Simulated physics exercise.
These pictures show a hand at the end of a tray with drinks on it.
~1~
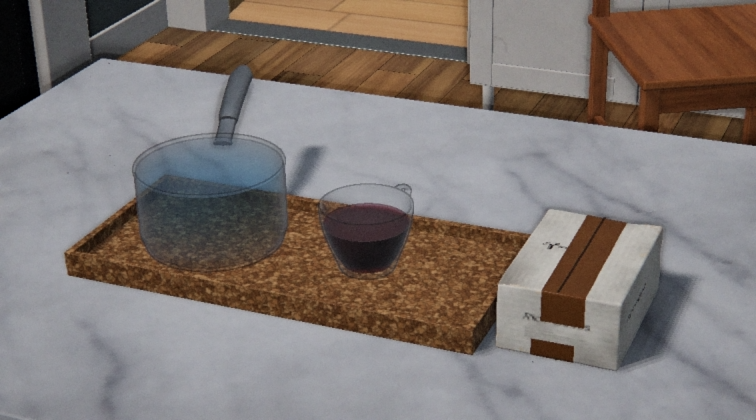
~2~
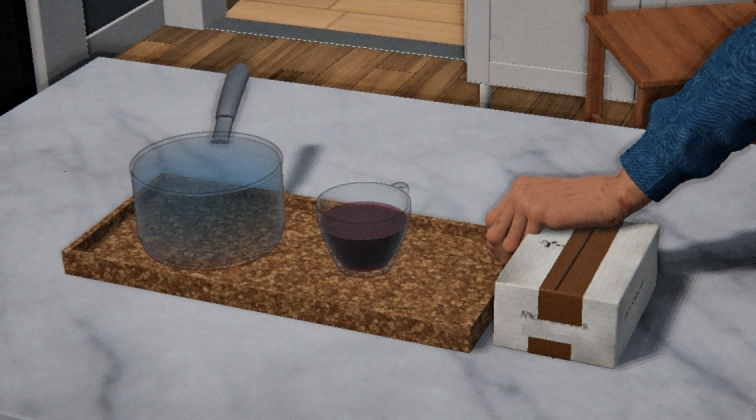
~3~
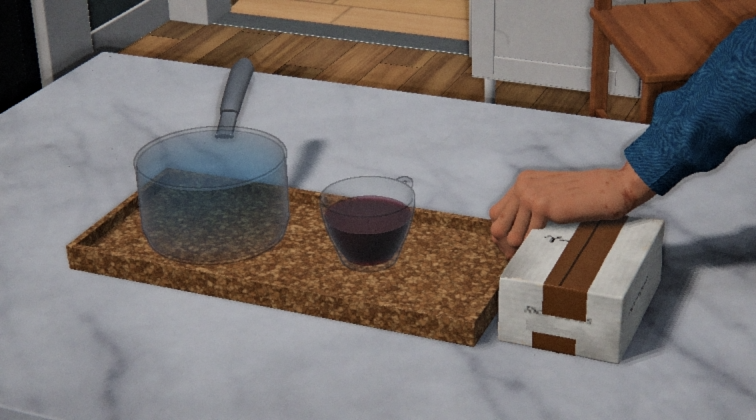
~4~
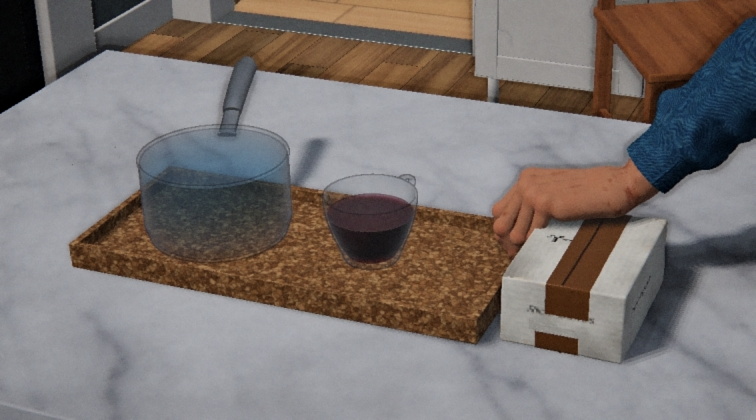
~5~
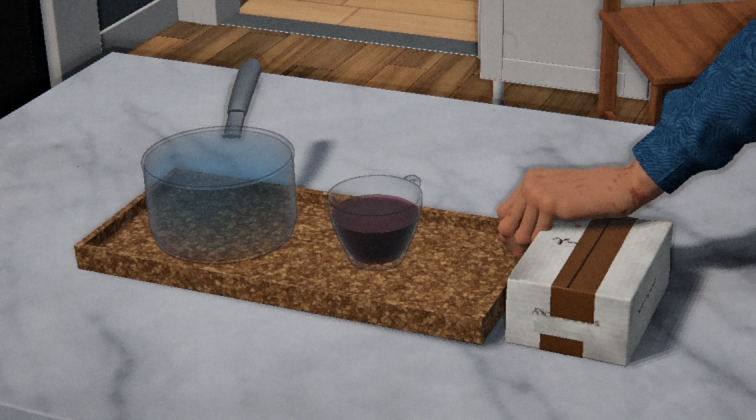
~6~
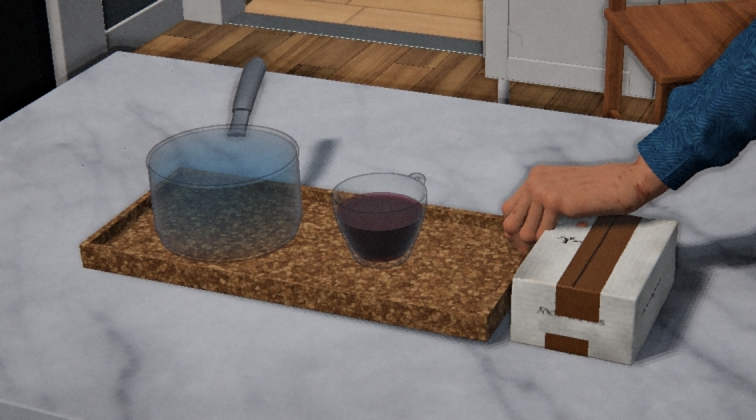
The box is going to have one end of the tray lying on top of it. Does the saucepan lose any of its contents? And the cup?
Saucepan - yes, cup - no.
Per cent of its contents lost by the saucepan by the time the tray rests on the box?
About 10 %.
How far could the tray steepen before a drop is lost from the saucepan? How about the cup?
The first at 4 degrees, the second at 30 degrees.
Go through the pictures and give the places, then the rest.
In the first picture, the tray lies flat; saucepan (212, 200) nearly full; cup (367, 233) about two thirds full; box (556, 328).
The second picture shows a hand takes the end of the tray; saucepan nearly full, surface at (206, 166); cup about two thirds full, surface at (364, 222).
The third picture shows slope near 0°; saucepan (214, 193) nearly full; cup (368, 225) about two thirds full.
The fourth picture shows the tray slopes by about 0°; saucepan nearly full, surface at (214, 158); cup about two thirds full, surface at (371, 213); box (561, 320).
In the fifth picture, the end is rising; saucepan (222, 193) nearly full; cup (375, 224) about two thirds full.
In the sixth picture, the end has come up a little; saucepan nearly full, surface at (223, 158); cup about two thirds full, surface at (380, 212); box (571, 322).
Next, the tray slopes by about 6°; saucepan, it has slopped over; cup, its rim is dry.
After that, the tray slopes by about 11°; saucepan, it has slopped over; cup, its rim is dry.
Finally, the tray slopes by about 10°, resting on the box; saucepan, it has slopped over; cup, its rim is dry.
